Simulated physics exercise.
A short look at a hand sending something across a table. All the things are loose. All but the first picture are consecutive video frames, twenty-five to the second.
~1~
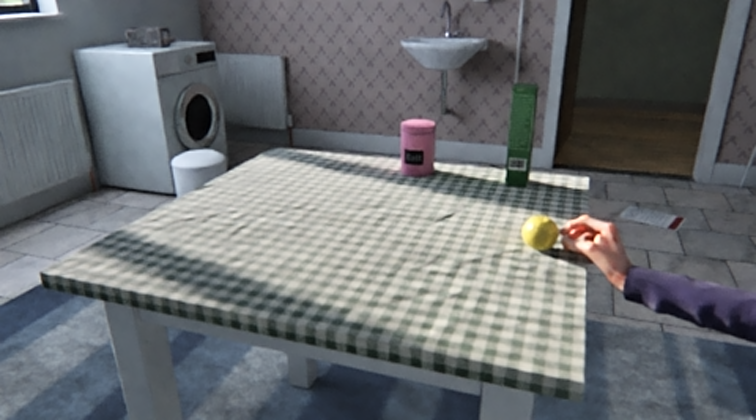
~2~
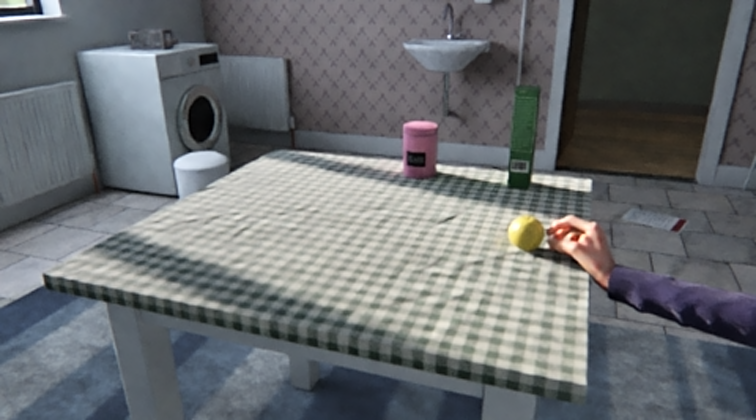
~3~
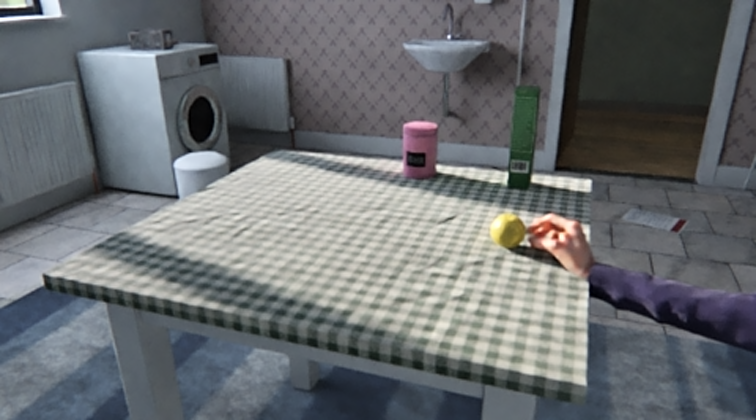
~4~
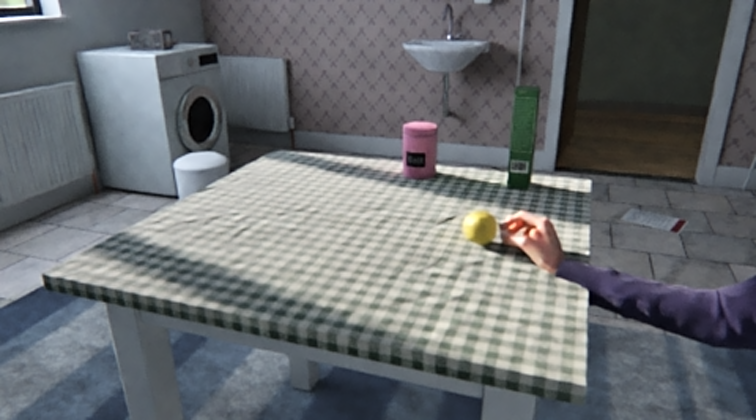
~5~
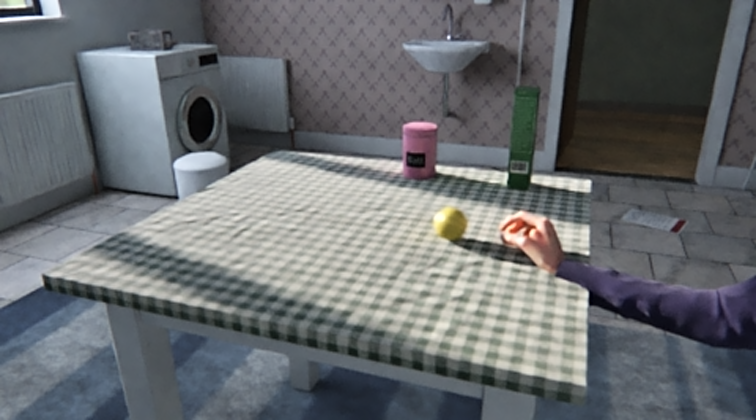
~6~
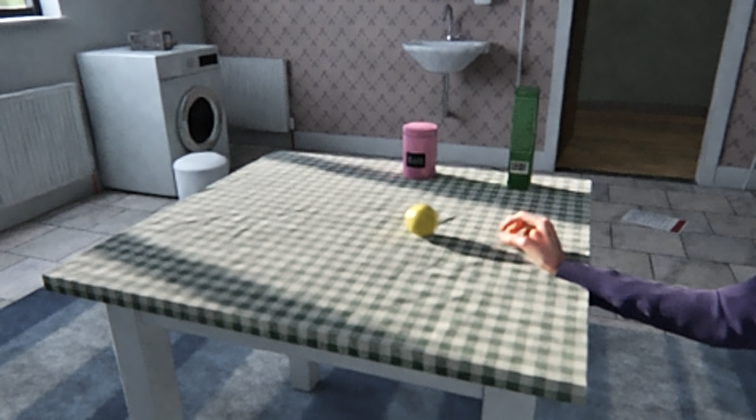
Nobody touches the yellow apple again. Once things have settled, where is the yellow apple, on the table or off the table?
The yellow apple drops to the floor.
Then, 0.30 s after the last picture, yellow apple rolled well along near (243, 198).
Then, 0.70 s after the last picture, yellow apple now off the table.
By the end, off the table, yellow apple.
